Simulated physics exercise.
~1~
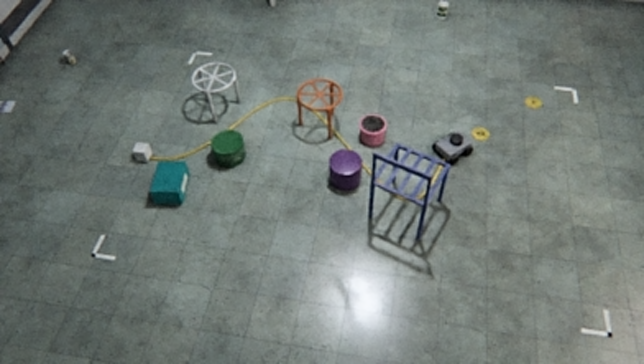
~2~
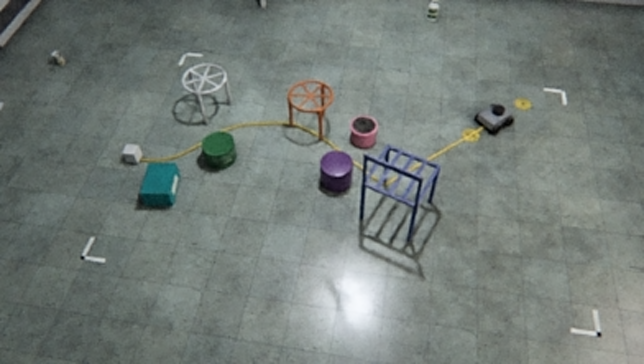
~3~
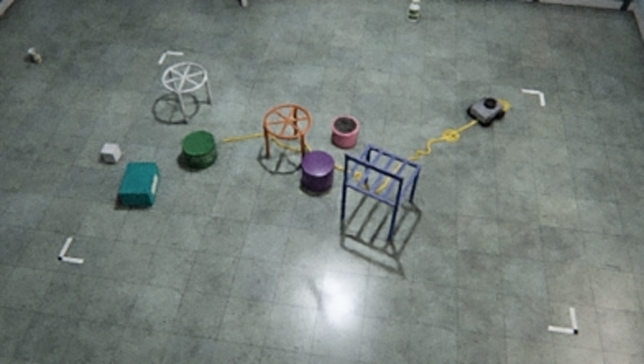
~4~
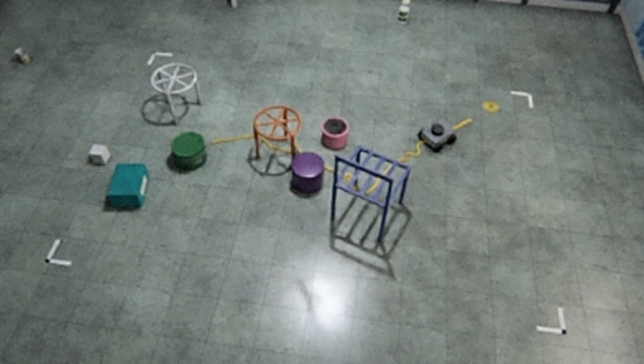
On a grey tiled floor, a small dark cart trailing a yellow cord drives up and right past a blue frame, the cord pulling off a small white block and shifting the orange stool slightly, before the cart comes back partway and ends right of the blue frame.
